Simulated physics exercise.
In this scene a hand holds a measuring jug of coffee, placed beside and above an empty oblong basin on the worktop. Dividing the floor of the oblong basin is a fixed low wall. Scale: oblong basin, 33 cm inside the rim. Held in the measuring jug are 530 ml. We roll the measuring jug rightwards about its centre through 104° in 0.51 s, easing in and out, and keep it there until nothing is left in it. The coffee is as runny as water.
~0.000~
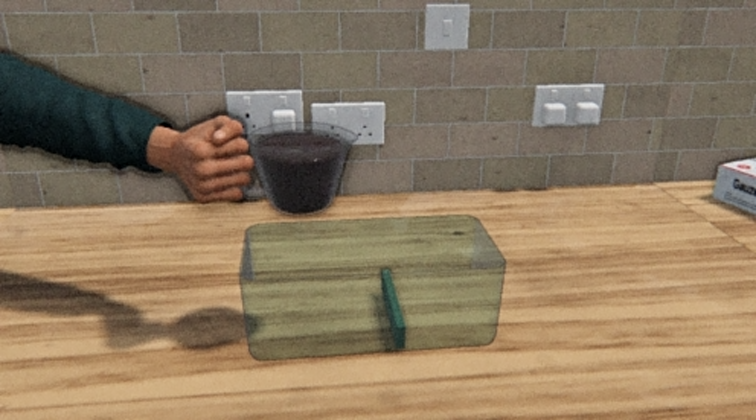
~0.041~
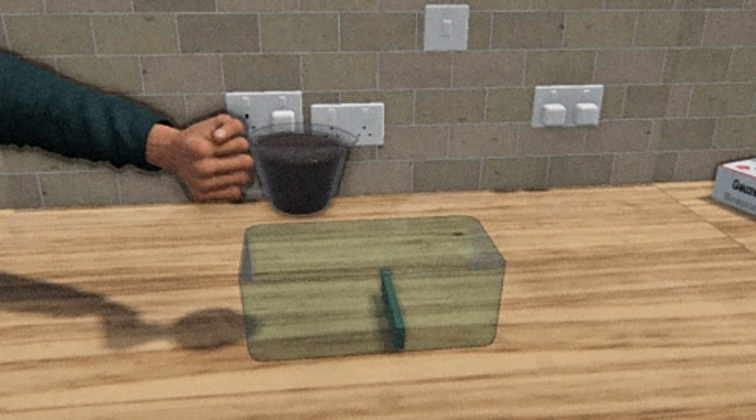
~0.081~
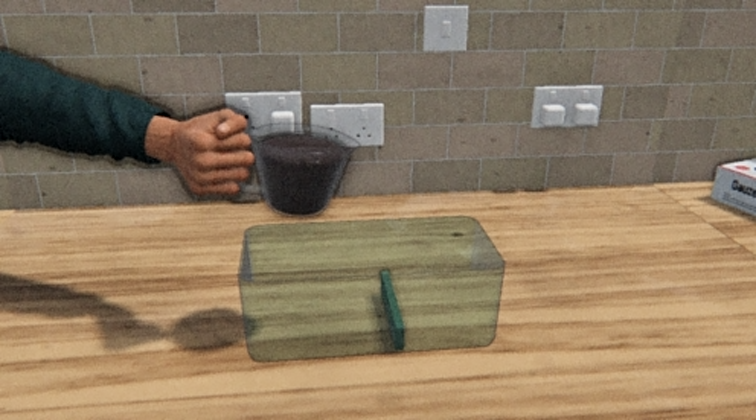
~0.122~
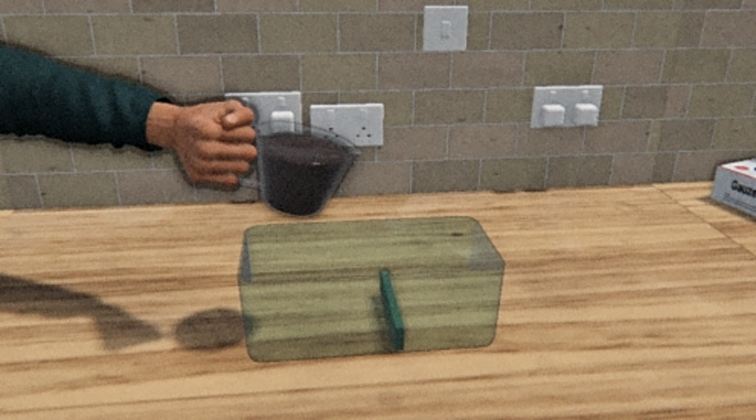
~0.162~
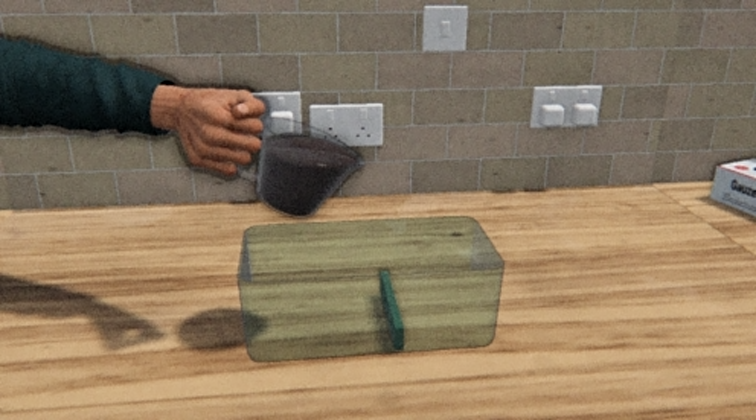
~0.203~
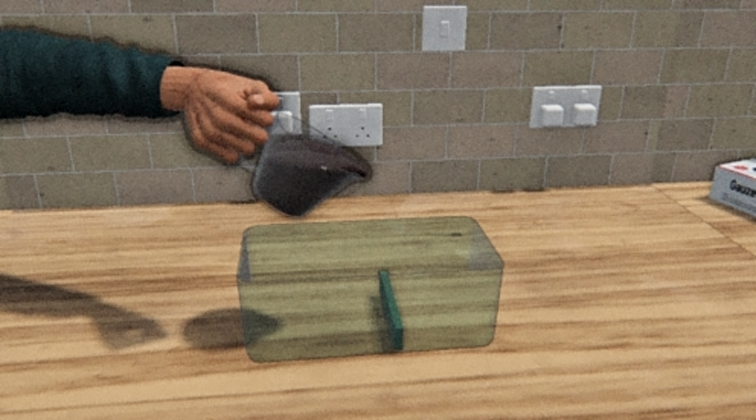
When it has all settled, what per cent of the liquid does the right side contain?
The right side contains about 35 per cent.
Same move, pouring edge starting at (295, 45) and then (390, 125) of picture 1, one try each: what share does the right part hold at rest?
About 10 %, then about 80 %.
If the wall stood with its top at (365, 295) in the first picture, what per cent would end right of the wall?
Around 85 %, I'd say.
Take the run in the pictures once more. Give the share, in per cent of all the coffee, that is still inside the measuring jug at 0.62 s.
2 per cent or thereabouts.
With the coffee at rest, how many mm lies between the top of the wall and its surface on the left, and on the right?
Left about 24 mm, right about 26 mm.
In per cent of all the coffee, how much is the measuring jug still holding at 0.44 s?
About 28 per cent.
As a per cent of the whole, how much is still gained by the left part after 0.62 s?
It comes to near 4 per cent.
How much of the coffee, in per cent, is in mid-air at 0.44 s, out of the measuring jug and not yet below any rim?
I'd say close to 22 per cent.
After 0.44 s the tilt is 100° and 28 per cent is still to pour, 22 is left of the wall and 29 right of it.
After 0.62 s the tilt is 104° and 2 per cent is still to pour, 59 is left of the wall and 34 right of it.
After 0.81 s the tilt is 104° and 0 per cent is still to pour, 63 is left of the wall and 34 right of it.
After 1.01 s the tilt is 104° and 0 per cent is still to pour, 63 is left of the wall and 35 right of it.
In the end 62 per cent lies left of the wall, 35 right of it and 3 outside.
